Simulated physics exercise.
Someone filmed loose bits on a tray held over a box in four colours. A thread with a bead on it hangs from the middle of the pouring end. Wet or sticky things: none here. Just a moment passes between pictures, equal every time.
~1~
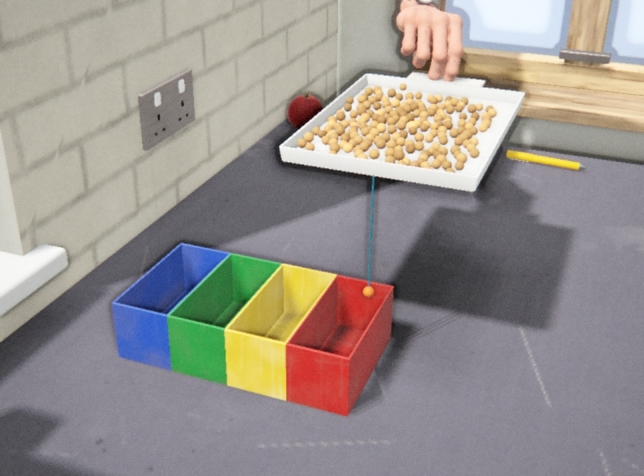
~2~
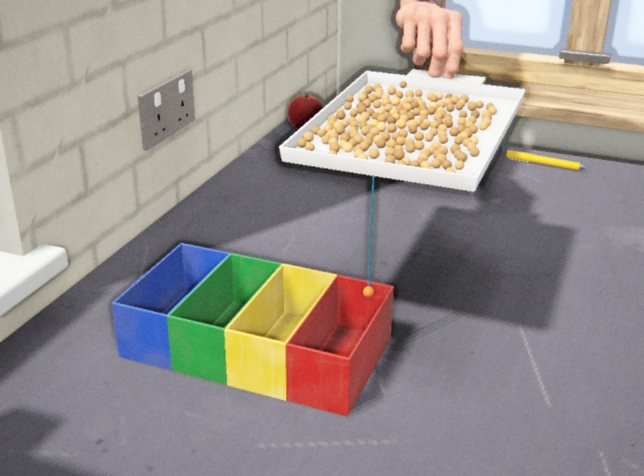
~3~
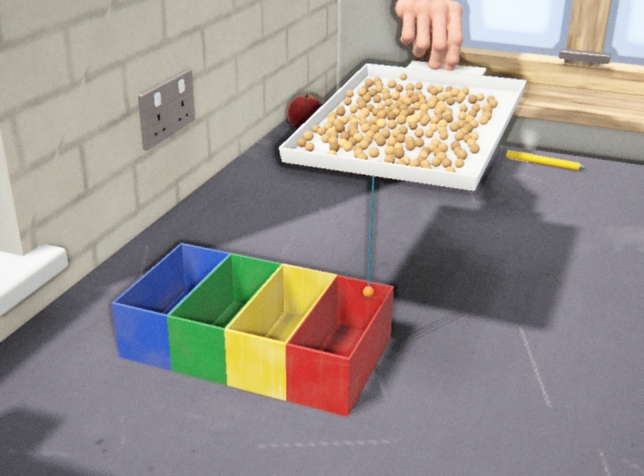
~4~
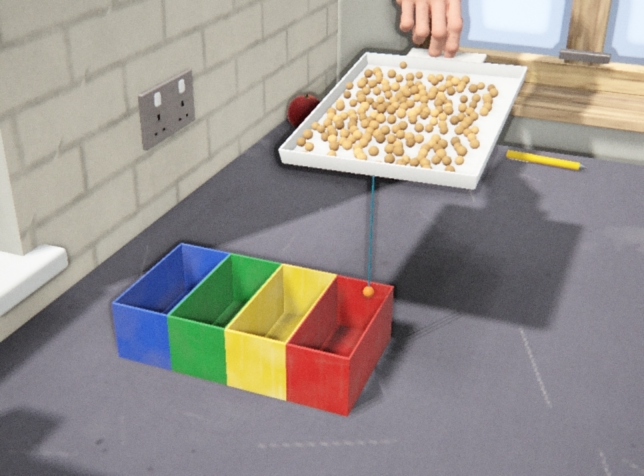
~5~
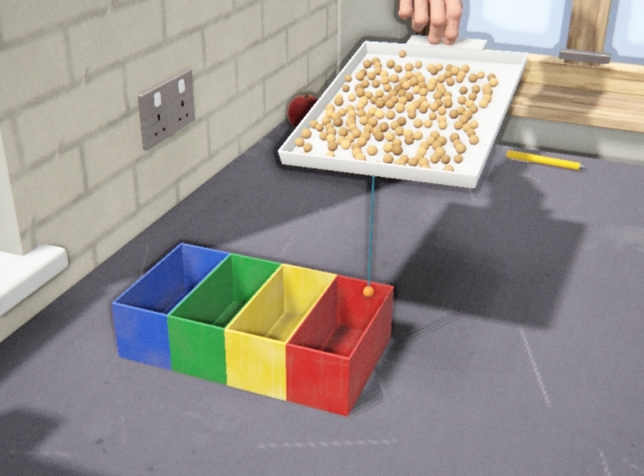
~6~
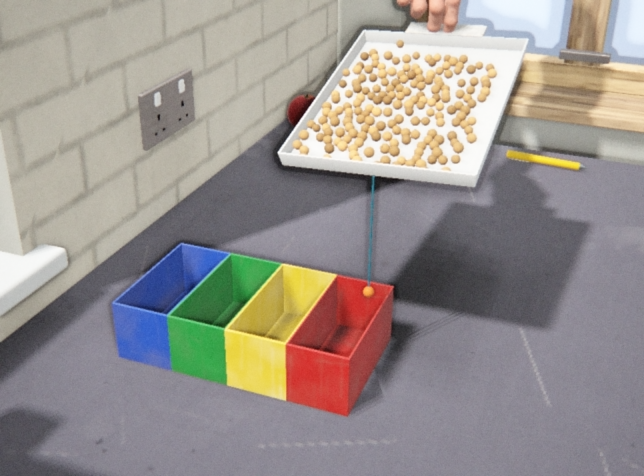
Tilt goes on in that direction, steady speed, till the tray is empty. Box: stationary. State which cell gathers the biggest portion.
It is the yellow cell.
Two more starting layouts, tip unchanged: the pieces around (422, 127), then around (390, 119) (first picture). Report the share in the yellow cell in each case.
It comes to about 40 per cent the first time and about 50 per cent the second.
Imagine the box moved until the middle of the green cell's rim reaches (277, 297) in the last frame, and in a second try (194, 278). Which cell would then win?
The green one first, the red cell second.
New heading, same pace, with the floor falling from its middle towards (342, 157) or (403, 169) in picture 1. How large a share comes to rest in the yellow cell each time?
The first try would leave around 80 per cent there, the second around 0 per cent.
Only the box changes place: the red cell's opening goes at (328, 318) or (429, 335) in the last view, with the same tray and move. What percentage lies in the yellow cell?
About 40% on the first try and 20% on the second.
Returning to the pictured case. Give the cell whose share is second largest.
Second position is held by that red cell.
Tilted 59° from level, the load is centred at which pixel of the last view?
Somewhere near pixel (357, 120).
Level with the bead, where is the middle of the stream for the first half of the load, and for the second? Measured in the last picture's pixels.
Roughly at (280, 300) first, and then at (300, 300).
Soon, tray tipped steeply; nearly all on the tray; a stray few in the yellow cell; a stray few falling or outside the box.
A while on, tray tipped right over; a small part on the tray; about a third in the yellow cell; about a quarter in the red cell; a stray few in the green cell; about a third falling or outside the box.
Towards the end, tray tipped past a quarter turn; about half in the yellow cell; about a quarter in the red cell; a stray few in the green cell; about a quarter falling or outside the box.
Finally, tray tipped past a quarter turn; about half in the yellow cell; about a quarter in the red cell; a stray few in the green cell; none in the blue cell; about a quarter outside the box.
